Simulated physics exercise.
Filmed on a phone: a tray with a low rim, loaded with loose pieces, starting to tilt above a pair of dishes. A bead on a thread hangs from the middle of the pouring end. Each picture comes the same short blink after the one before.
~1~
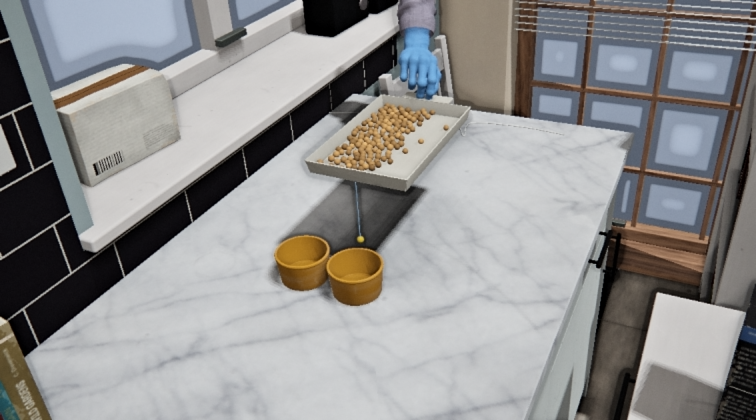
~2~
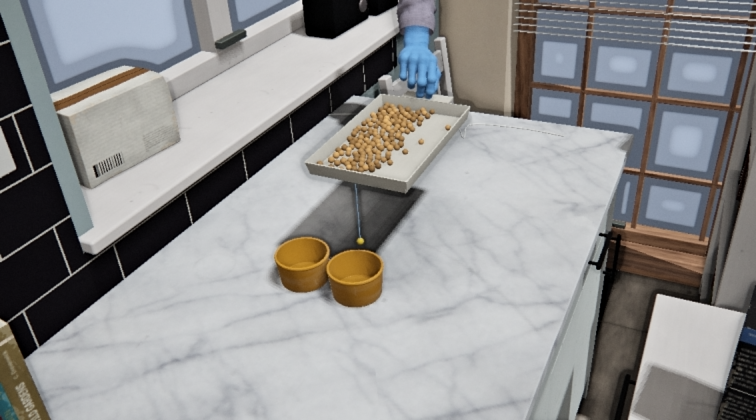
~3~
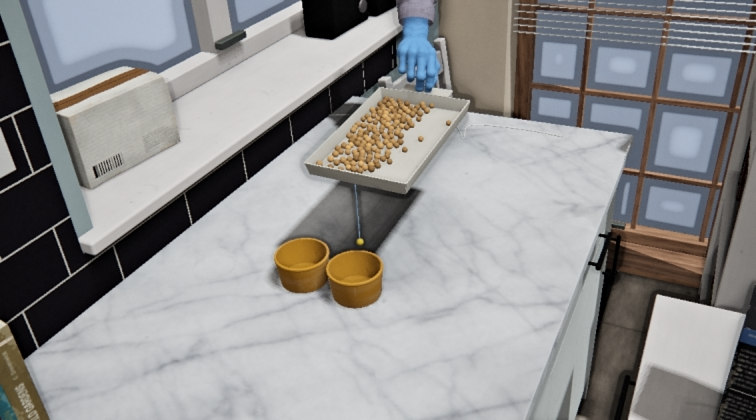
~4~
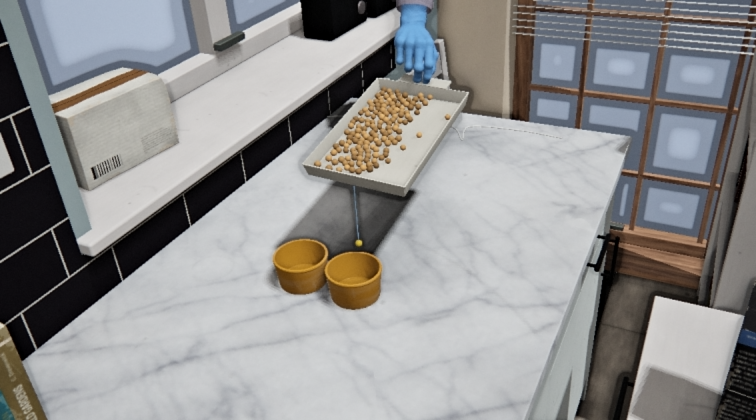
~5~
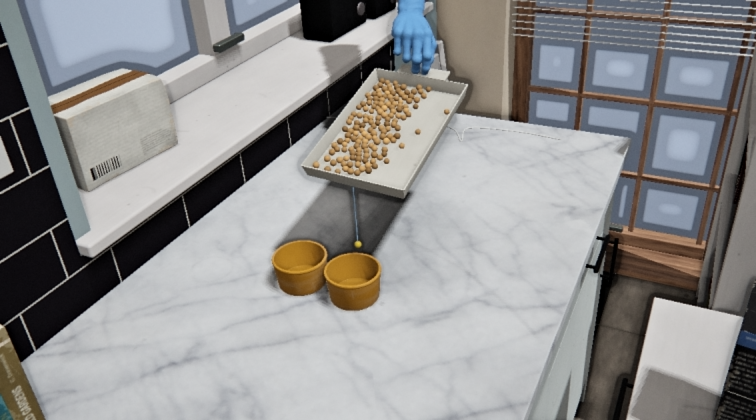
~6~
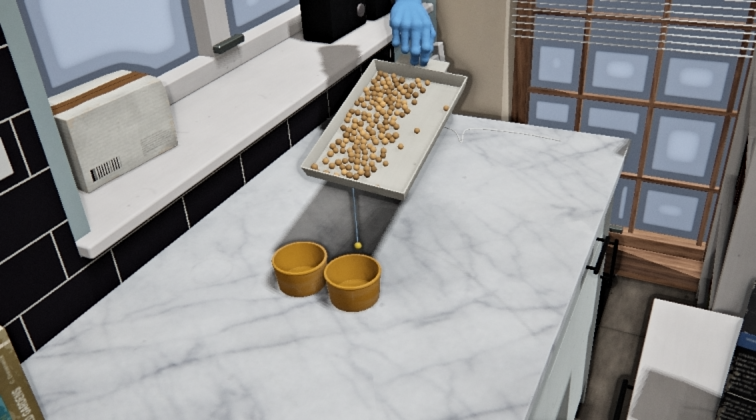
Blue-gloved hand slowly tilting a shallow tray of small round beads above two mustard-yellow dishes on a white marble counter.
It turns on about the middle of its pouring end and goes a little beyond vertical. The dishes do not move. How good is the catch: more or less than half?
Caught overall: Less than half.
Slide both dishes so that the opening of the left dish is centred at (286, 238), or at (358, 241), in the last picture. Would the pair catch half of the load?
At the first place under half, at the second not half.
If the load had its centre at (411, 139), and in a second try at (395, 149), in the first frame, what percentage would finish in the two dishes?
Near 30 % and 30 %.
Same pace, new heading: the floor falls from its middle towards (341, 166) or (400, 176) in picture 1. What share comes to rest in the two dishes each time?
Roughly 80 per cent, and 0 per cent.
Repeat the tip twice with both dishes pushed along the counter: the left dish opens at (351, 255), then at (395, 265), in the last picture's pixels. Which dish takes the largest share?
The first try: Right. The second: The left-hand dish.
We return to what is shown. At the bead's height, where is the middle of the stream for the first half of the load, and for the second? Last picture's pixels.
First near (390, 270), later near (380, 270).
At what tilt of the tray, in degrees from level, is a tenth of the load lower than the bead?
Around 70° of tilt.
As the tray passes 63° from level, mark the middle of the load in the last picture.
Around (372, 180).
Shortly afterwards, tray tipped steeply; the bulk on the tray; only a few outside both; a little in the air.
Next, tray tipped past a quarter turn; a little on the tray; a little in the right dish; near half outside both; near a quarter in the air.
Some moments later, tray tipped past a quarter turn; near a quarter in the right dish; the bulk outside both.
In the end, tray tipped past a quarter turn; near a quarter in the right dish; none at all in the left dish; the bulk outside both.
